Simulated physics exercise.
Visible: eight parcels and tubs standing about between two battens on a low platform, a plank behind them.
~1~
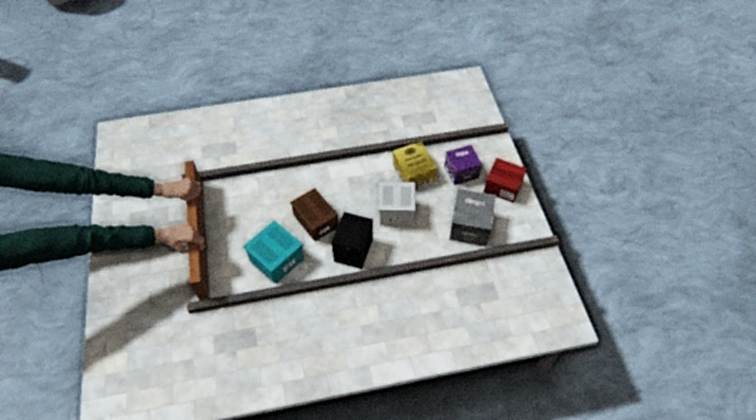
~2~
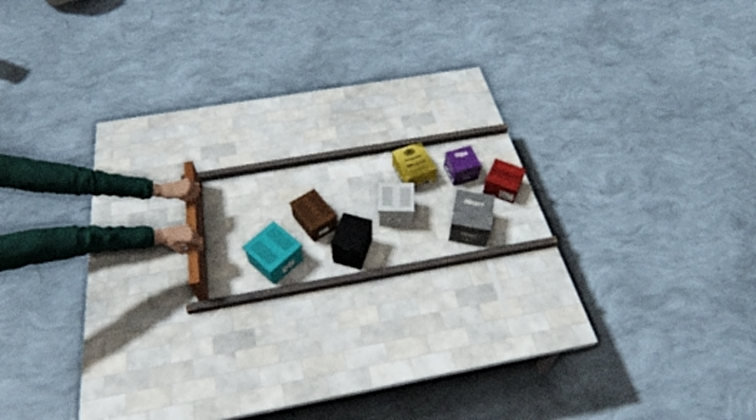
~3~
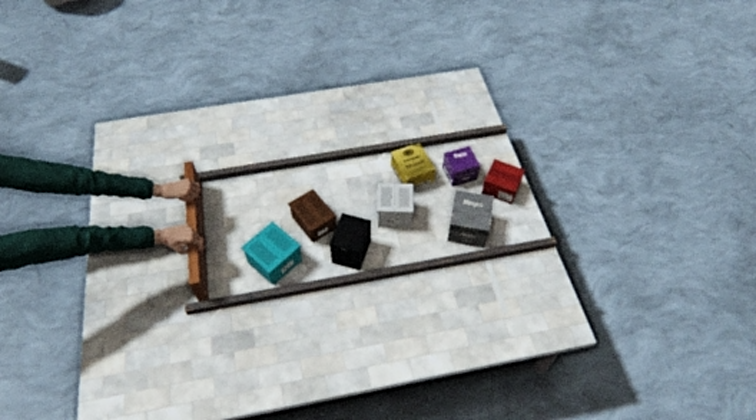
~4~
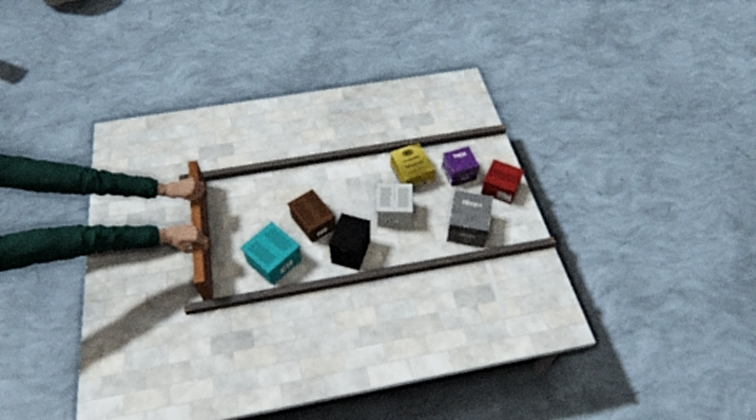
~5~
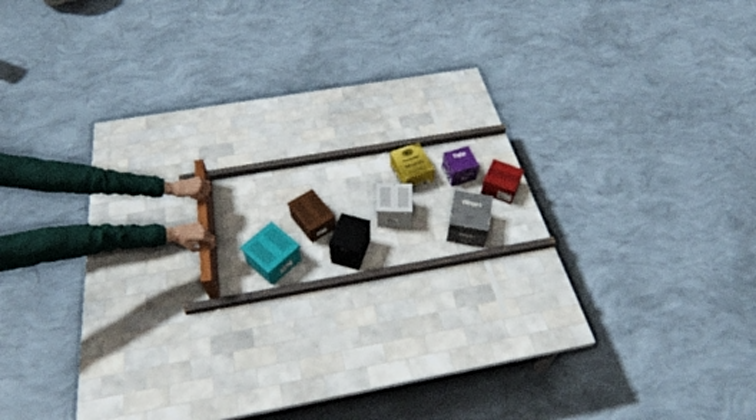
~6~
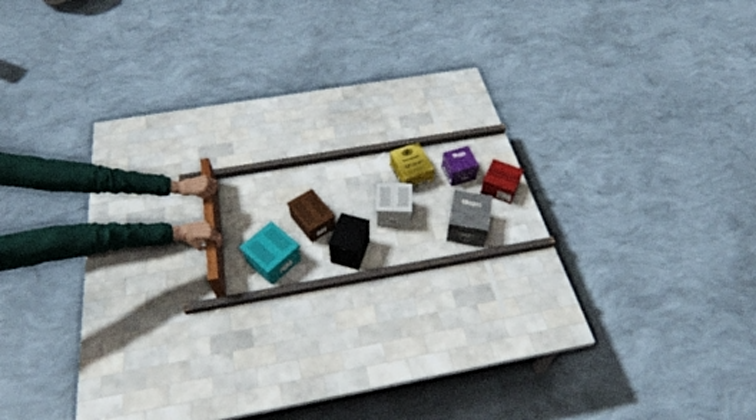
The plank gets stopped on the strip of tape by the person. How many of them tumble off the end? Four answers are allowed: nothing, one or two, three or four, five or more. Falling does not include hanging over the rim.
Lost: One or two.
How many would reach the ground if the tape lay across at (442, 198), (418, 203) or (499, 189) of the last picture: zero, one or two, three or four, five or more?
In that order: None; no fall at all; five or more.
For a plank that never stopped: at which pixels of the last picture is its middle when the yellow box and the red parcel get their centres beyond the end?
Roughly at (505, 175) and roughly at (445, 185).
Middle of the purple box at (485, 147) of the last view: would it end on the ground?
In this case the purple box does not drop.
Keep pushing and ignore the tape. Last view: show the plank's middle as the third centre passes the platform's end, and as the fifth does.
First about (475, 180), next about (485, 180).
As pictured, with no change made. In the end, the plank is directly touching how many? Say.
Number in contact with it: 3.
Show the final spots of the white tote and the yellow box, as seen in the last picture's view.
First object: (513, 190); second object: (475, 151).
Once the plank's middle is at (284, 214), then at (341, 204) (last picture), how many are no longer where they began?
I get 3 at the one place and 4 at the other.
Early on, none off yet; red parcel at rest near (502, 181); purple box at rest near (460, 166); grey box at rest near (469, 219).
A while later, none off yet; red parcel travelled a little near (506, 180); purple box travelled a little near (469, 165); grey box travelled about its own width near (521, 214).
Finally, the number that fall off is one or two; lost, grey box and red parcel.
